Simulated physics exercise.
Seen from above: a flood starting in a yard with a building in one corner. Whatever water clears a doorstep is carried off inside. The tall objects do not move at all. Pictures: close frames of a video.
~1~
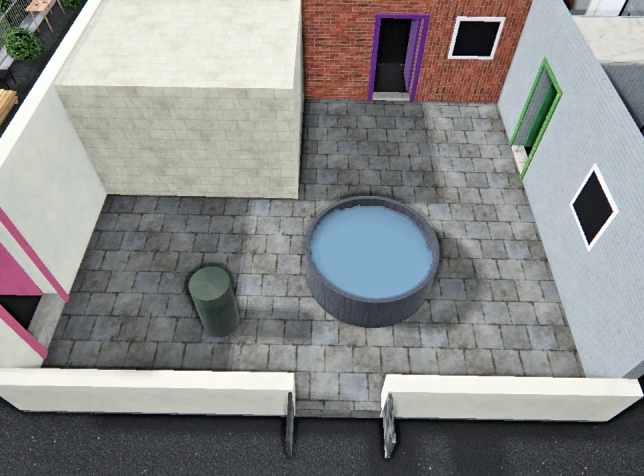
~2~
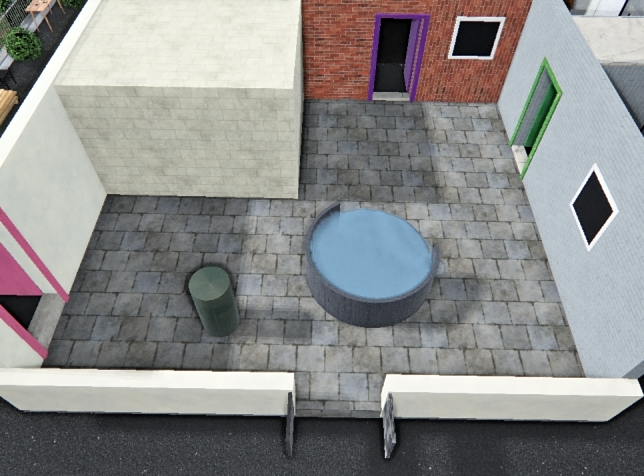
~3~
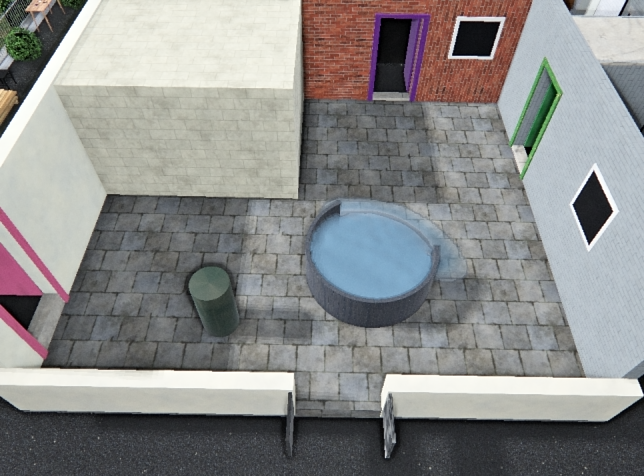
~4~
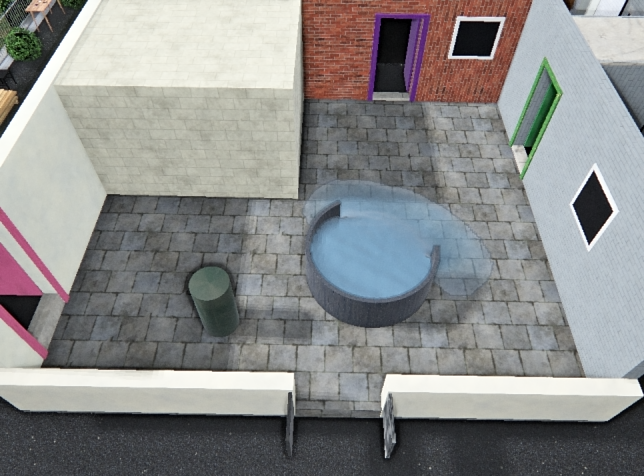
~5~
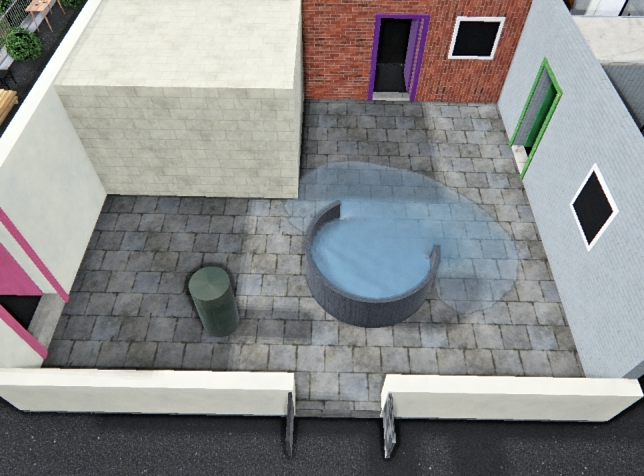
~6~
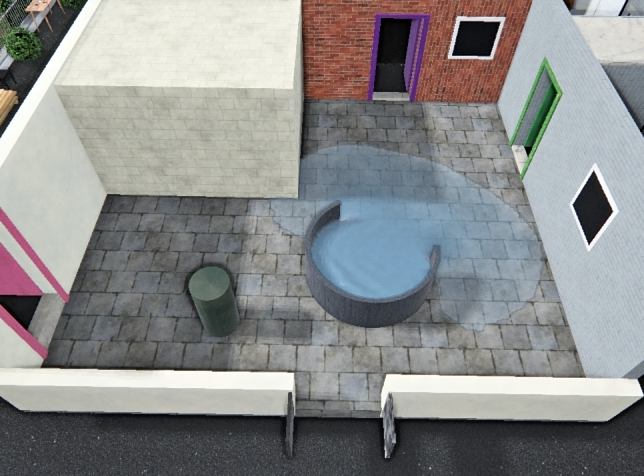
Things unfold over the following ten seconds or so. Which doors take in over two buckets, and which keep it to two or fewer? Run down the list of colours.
My prediction: The pink door sees two pails or less; the purple door sees more than two pails; the green door sees more than two pails.
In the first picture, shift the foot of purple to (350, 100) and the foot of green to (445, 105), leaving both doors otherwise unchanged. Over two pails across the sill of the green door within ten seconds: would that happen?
Lab note: Green door exceeds it.
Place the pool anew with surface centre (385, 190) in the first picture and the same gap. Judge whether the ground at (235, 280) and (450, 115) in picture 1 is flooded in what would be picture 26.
Bone-dry, soaked.
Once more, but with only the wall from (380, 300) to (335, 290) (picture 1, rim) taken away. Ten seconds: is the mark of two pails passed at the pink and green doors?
Pink falls short, green falls short.
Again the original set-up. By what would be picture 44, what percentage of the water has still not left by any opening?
My figure is close to 88 percent.
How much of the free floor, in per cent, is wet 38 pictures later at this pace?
I'd say 60 per cent.
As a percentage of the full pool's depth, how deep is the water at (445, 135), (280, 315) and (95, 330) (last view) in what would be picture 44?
Going in order, roughly 12, 0 and 0 %.
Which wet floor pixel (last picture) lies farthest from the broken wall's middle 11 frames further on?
Somewhere about (494, 104).
A moment on, water covers 45 % of the floor; the pink door not reached, the purple door wet at the sill, nothing in, the green door under two buckets in.
Next, water covers 45 % of the floor; the pink door not reached, the purple door over two buckets in, the green door over two buckets in.
Then, water covers 50 % of the floor; the pink door not reached, the purple door far over two buckets in, the green door over two buckets in.
Later, water covers 60 % of the floor; the pink door not reached, the purple door far over two buckets in, the green door far over two buckets in.
In the end, water covers 80 % of the floor; the pink door not reached, the purple door far over two buckets in, the green door far over two buckets in.
